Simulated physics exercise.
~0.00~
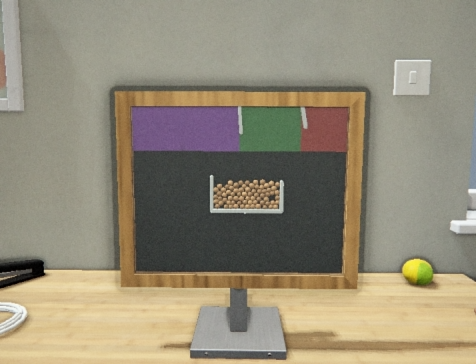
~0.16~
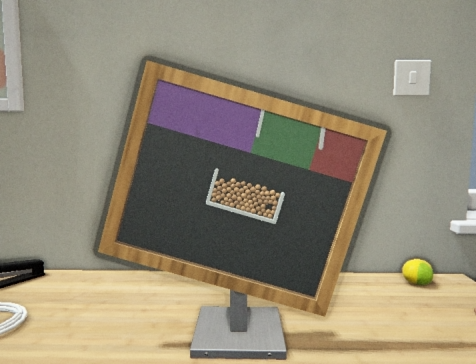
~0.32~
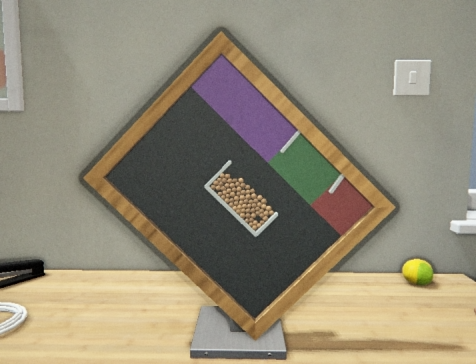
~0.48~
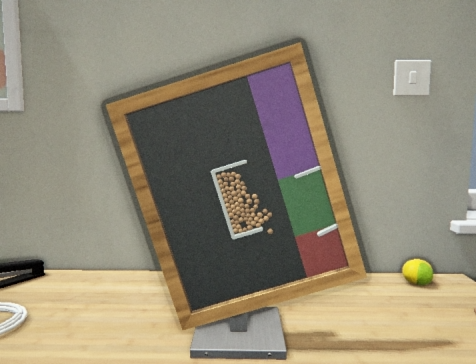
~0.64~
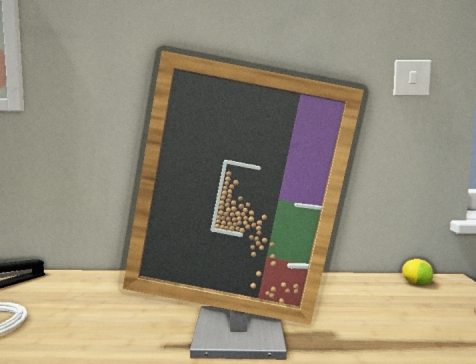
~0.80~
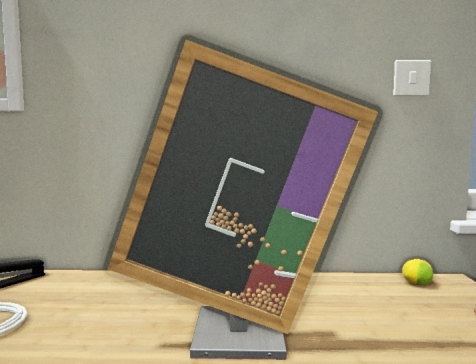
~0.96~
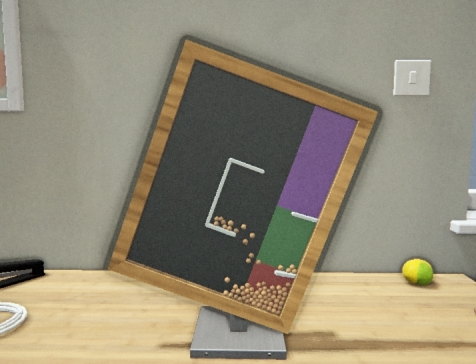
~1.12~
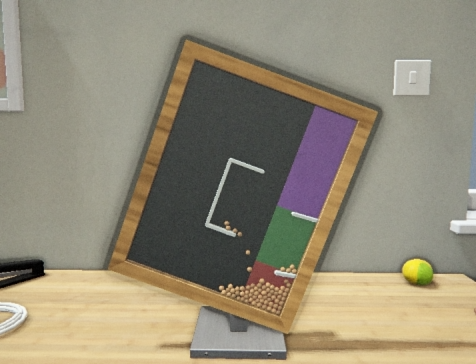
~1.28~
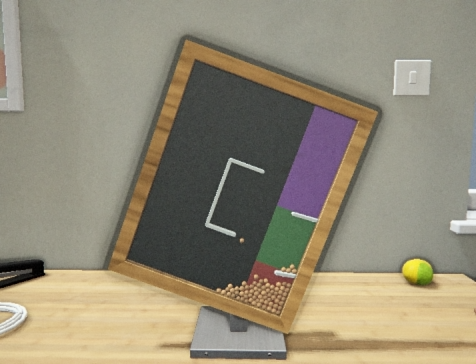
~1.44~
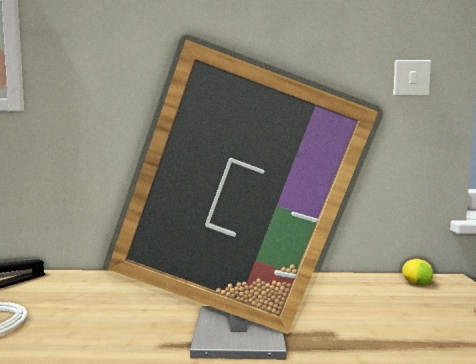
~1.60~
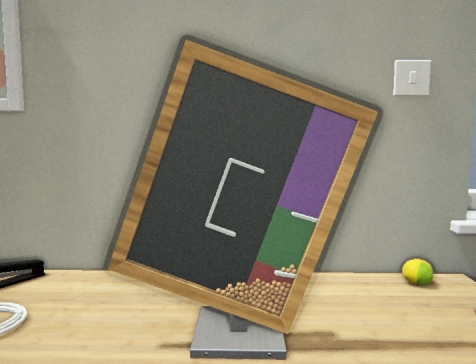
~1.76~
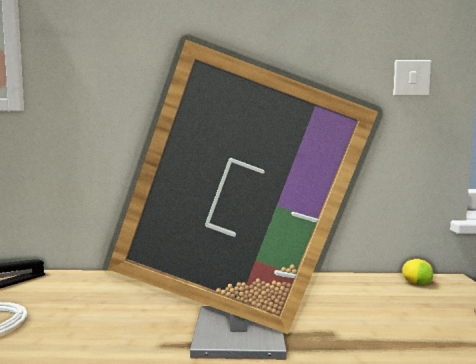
Wood-framed display case turning clockwise past upright, spilling wooden beads from an inner tray until most settle in the red pocket.
